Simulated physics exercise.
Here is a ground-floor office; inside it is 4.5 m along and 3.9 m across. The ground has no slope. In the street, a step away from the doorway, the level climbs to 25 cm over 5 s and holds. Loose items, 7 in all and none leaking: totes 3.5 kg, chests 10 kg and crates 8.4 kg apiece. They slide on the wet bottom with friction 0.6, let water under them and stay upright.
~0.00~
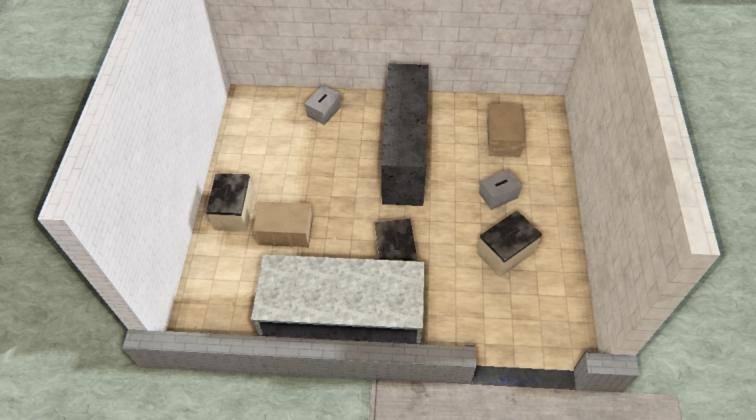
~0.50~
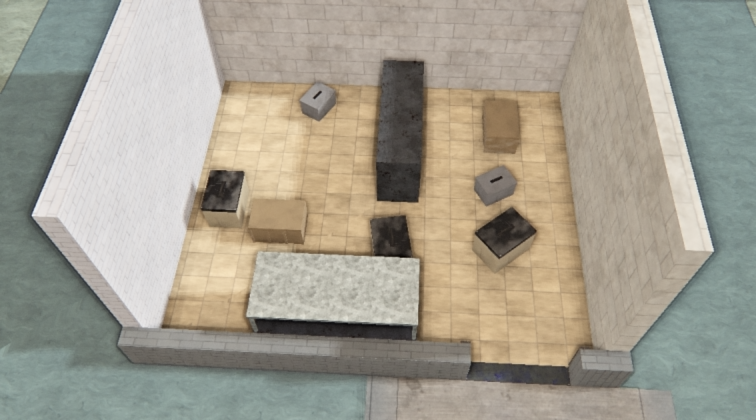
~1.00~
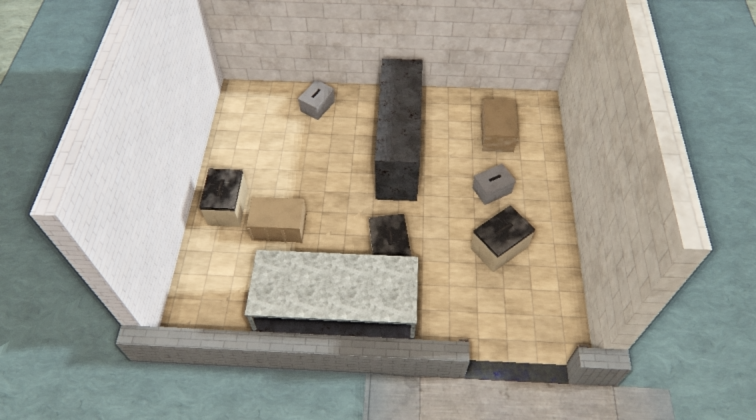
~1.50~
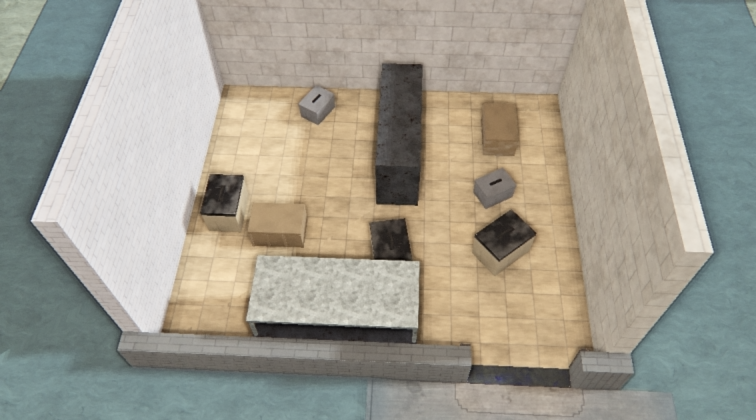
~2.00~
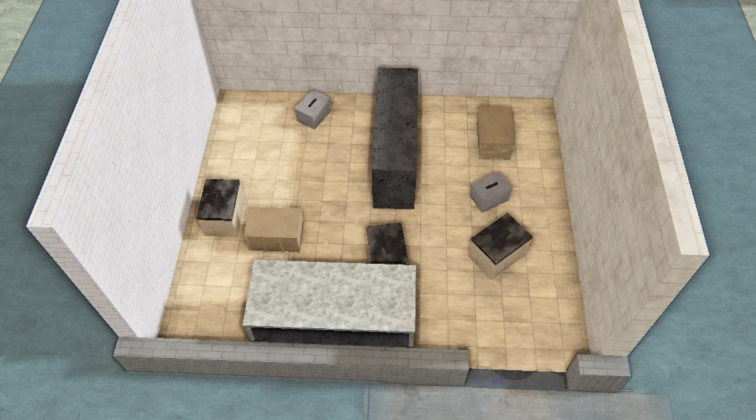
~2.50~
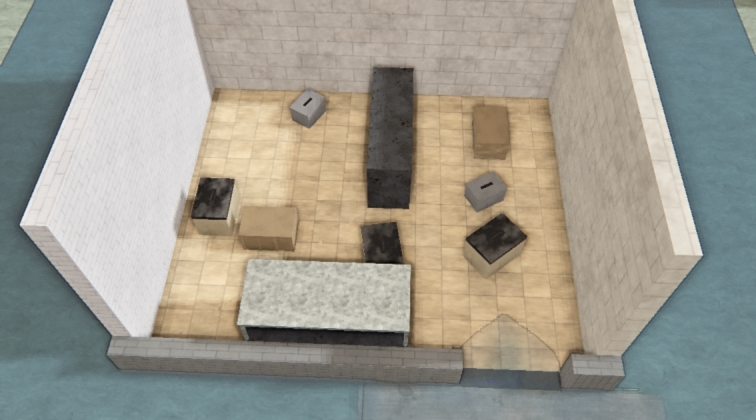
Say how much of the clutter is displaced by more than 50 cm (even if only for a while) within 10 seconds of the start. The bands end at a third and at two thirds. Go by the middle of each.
Share: Between one and two thirds.
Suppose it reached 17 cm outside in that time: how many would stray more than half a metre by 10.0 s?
Then 3.
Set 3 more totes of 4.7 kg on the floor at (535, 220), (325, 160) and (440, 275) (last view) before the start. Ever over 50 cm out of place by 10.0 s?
In turn: Over, short of it, past it.
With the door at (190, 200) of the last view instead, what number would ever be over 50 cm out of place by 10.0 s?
In that case 6 of them.
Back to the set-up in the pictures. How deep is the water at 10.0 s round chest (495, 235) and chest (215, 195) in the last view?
About 16 and 3 cm.
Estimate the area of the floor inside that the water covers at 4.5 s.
About 4.5 m2.
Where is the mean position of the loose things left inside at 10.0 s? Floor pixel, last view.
Near (339, 189).
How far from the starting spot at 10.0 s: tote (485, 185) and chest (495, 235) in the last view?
In turn: 100 cm, 100 cm.
After 3.5 s 0 of 7 are over 50 cm from their spots; 0 afloat.
After 4.5 s 0 of 7 are over 50 cm from their spots; 0 afloat.
After 7.0 s 3 of 7 are over 50 cm from their spots; 3 afloat.
After 10.0 s 4 of 7 are over 50 cm from their spots, and 4 have been at some point; 5 afloat.
